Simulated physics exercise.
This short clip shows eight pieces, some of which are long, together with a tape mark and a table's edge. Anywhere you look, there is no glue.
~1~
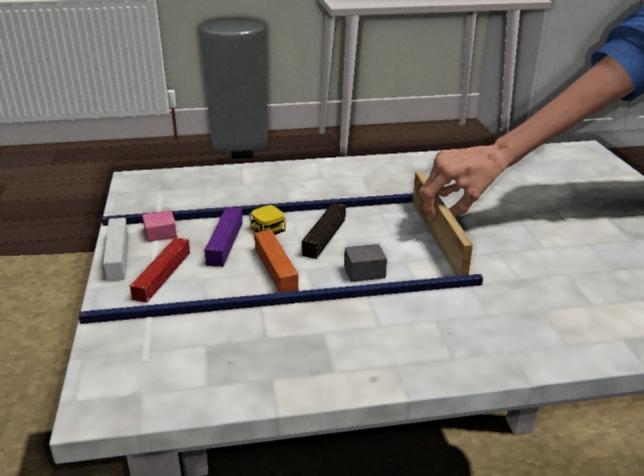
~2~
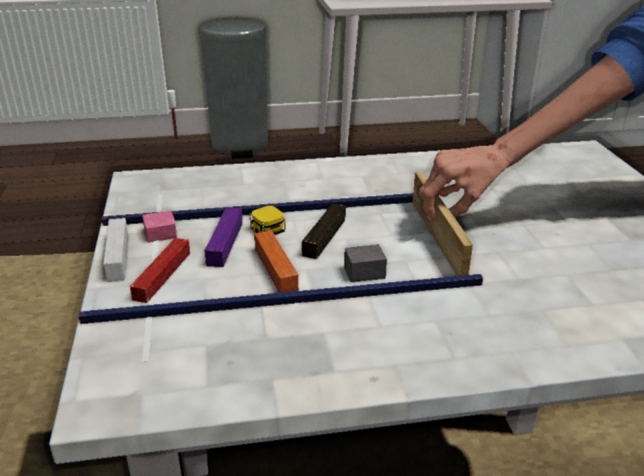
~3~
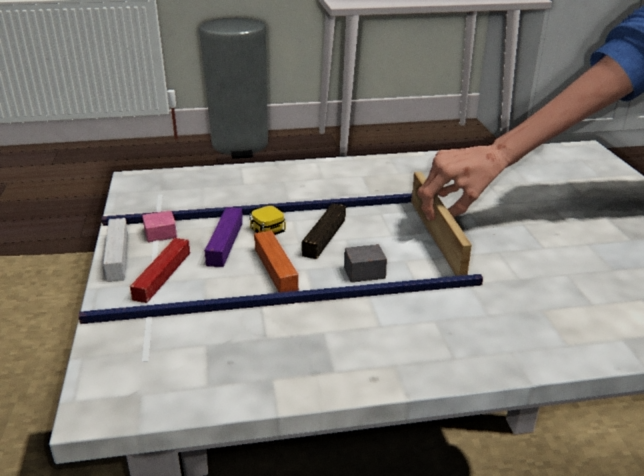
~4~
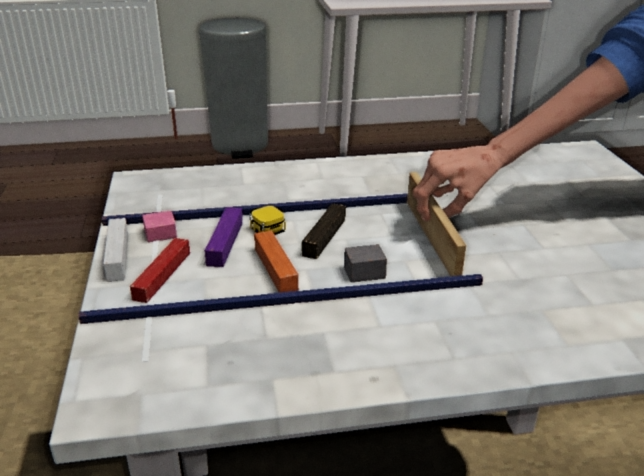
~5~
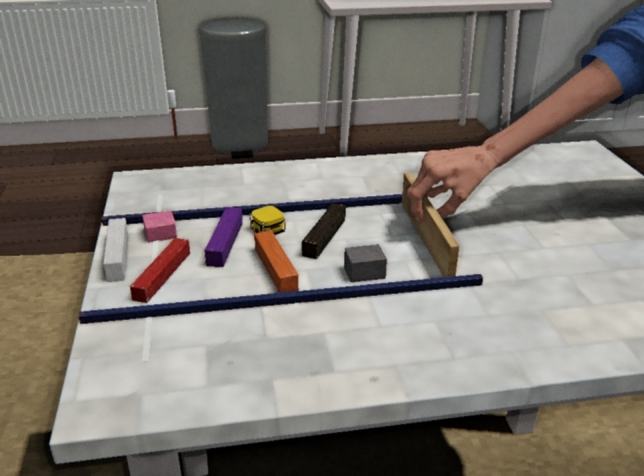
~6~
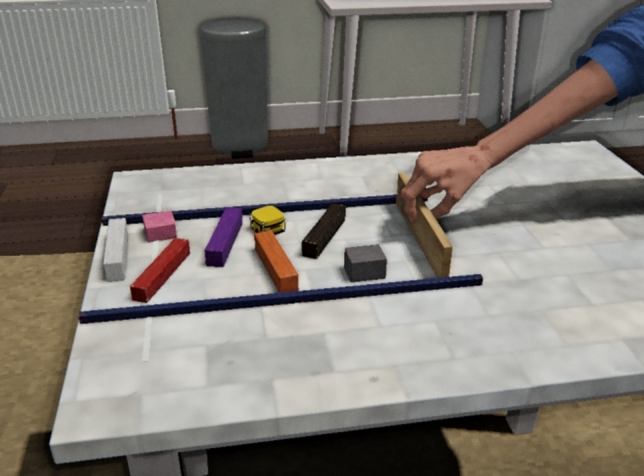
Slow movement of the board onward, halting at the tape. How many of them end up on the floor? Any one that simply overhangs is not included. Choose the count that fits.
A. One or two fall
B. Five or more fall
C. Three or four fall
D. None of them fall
(C) Three or four fall.
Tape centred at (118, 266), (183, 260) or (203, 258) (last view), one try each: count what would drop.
Tallies in the order asked: 6, 1, 0.
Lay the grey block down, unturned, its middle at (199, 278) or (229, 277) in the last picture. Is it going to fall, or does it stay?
For the two starting spots, it stays where it is; it stays where it is.
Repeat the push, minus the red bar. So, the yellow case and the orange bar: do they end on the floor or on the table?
The yellow case stays put; the orange bar stays put.
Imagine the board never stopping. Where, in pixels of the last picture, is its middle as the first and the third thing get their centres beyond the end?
The middle sits near (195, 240) at the first moment and near (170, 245) at the second.
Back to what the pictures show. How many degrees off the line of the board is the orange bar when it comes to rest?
Angle: Roughly 20 degrees.
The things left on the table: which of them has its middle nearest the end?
Closest at the end: The purple bar.
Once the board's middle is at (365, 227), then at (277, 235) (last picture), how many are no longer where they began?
The count reaches 1 first and 5 second.
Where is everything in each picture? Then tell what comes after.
In the first frame, white bar (116, 248); pink block (160, 226); red bar (162, 269); board (439, 221); tape (154, 262).
In the second frame, pink block (160, 226); grey block (365, 263).
In the third frame, red bar (162, 269); board (438, 221).
In the fourth frame, white bar (117, 249); purple bar (225, 236).
In the fifth frame, pink block (160, 226); black bar (325, 230).
In the sixth frame, white bar (117, 249); pink block (160, 226); red bar (162, 269); board (421, 223); tape (154, 262).
Soon after, none off yet; white bar at rest near (117, 249); pink block at rest near (160, 226); red bar at rest near (162, 269).
In the end, the number that fall off is three or four; gone, red bar, pink block and white bar.
